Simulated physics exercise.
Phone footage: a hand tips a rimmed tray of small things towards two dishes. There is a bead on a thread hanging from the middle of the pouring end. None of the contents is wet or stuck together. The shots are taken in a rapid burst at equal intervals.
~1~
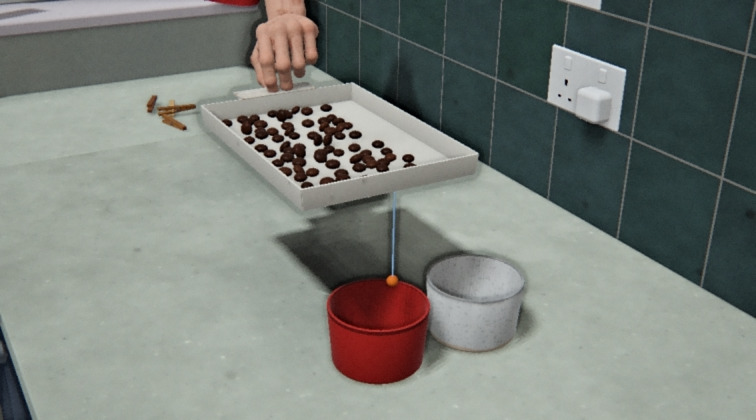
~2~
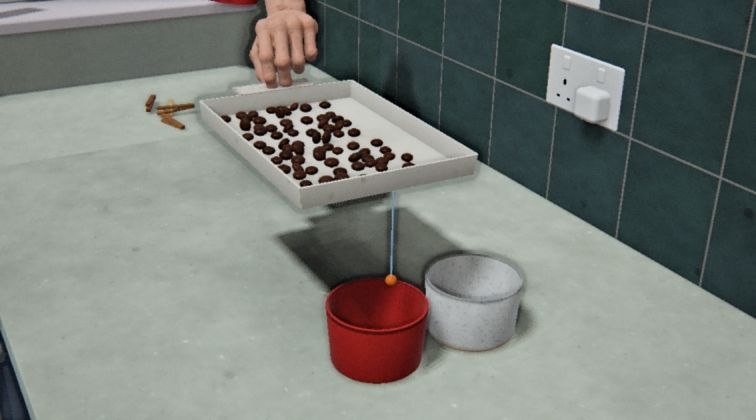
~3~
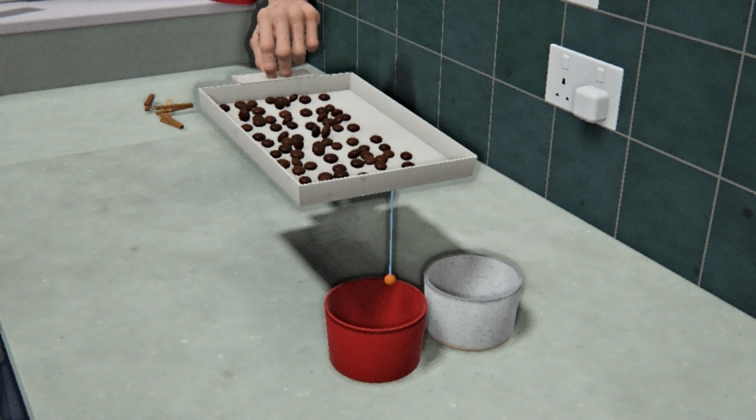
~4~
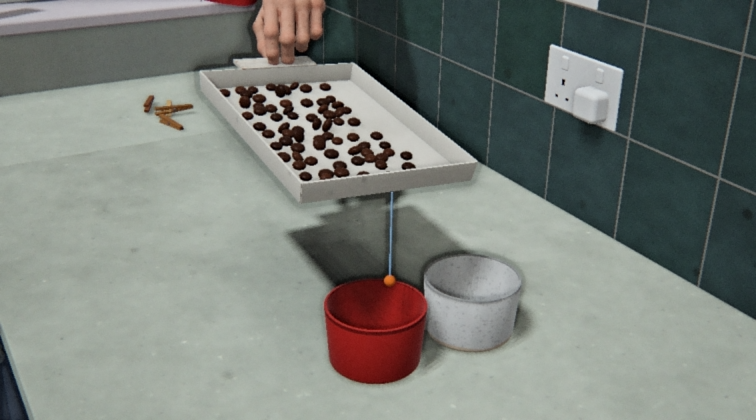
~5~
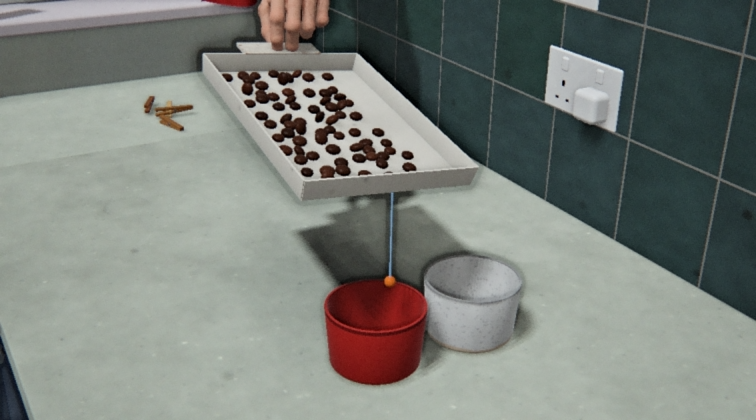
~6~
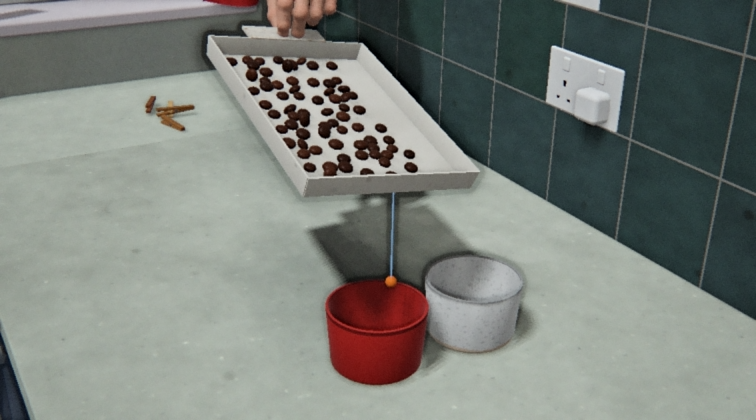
On a pale counter, a hand gradually tilts a tray of chocolate drops above two dishes.
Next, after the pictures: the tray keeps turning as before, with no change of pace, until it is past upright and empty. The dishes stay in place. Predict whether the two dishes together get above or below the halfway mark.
Above.
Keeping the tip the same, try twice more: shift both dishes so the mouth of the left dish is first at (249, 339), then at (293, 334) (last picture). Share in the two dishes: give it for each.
In order, 0 % and 10 %.
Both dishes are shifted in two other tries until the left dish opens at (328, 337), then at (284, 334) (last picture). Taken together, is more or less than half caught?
The pair would catch the lesser share the first time and the lesser share the second time.
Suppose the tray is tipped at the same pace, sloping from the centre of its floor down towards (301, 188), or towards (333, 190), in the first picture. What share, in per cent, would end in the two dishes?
Around 10 percent for the first aim and around 30 percent for the second.
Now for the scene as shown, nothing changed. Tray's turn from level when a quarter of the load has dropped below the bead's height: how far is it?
Somewhere around 110 degrees.
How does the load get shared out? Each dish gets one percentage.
Estimate - left dish 0 percent, right dish 80 percent.
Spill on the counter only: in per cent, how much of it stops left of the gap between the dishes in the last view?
About 10 per cent.
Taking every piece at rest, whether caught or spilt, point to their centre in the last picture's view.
The centre settles at about (472, 327).
Soon, tray tipped steeply; all on the tray.
A while on, tray tipped right over; nearly all on the tray; a small part in the right dish; a stray few outside both.
Towards the end, tray tipped past a quarter turn; a stray few in the left dish; most in the right dish; about a quarter outside both.
Finally, tray tipped past a quarter turn; a stray few in the left dish; most in the right dish; about a quarter outside both.
